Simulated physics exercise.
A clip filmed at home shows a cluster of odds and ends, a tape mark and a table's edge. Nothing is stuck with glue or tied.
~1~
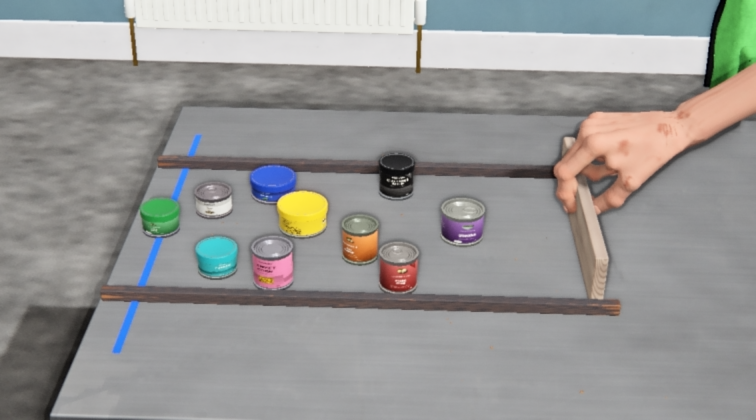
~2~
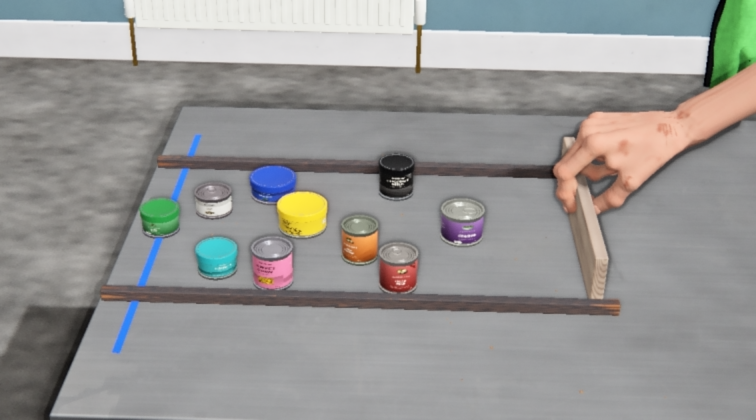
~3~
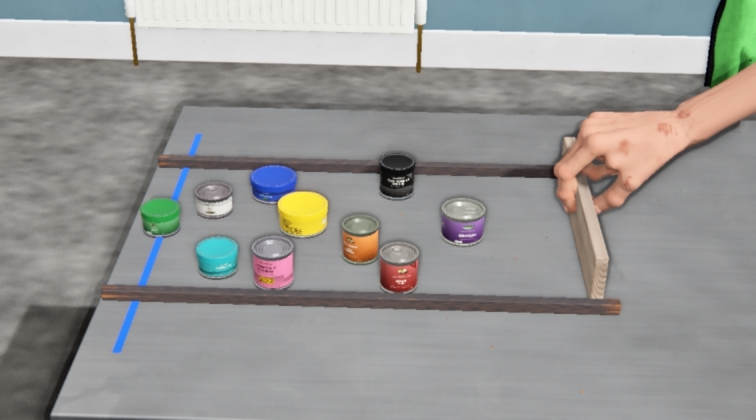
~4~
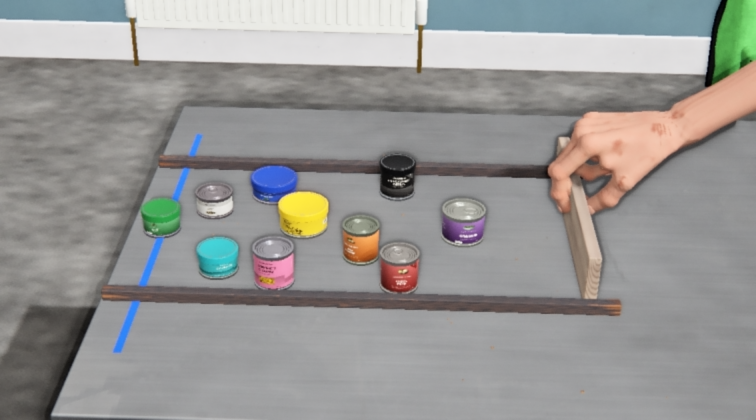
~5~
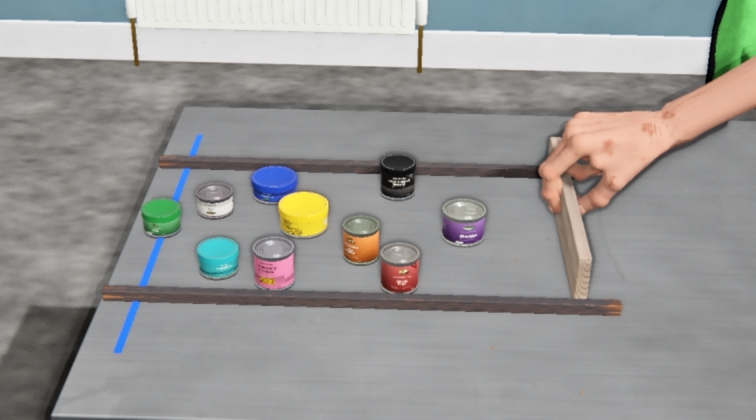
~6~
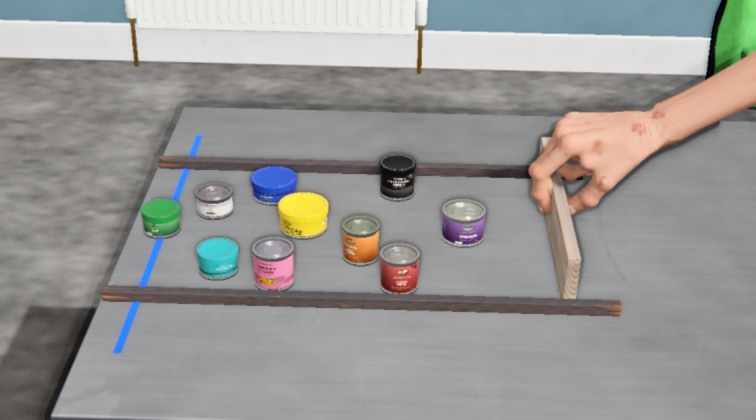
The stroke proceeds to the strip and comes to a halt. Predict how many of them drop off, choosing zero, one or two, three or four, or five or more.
Five or more drop off.
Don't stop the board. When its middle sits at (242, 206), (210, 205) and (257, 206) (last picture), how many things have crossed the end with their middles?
The counts are 0, 1 and 0, in that order.
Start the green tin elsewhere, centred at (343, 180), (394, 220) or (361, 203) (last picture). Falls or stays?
Try one it goes off the edge; try two it is not knocked off; try three it is not knocked off.
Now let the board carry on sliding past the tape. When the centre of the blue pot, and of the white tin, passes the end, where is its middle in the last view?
I reckon its middle sits around (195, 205) and then around (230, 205).
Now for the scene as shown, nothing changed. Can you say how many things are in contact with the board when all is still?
4.
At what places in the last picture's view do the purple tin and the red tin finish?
One is at about (143, 216), the other at about (125, 265).
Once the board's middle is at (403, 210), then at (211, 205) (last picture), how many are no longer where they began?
The count is 3 at the first point and 10 at the second.
A little later, none off yet; green tin at rest near (161, 219); white tin at rest near (215, 202); turquoise tin at rest near (218, 259).
Next, none off yet; green tin shifted a little near (138, 222); white tin shifted well along near (149, 194); turquoise tin shifted about its own width near (178, 254).
When it is over, the number that fall off is five or more; down, yellow tin, pink pot, blue pot, turquoise tin, white tin and green tin.
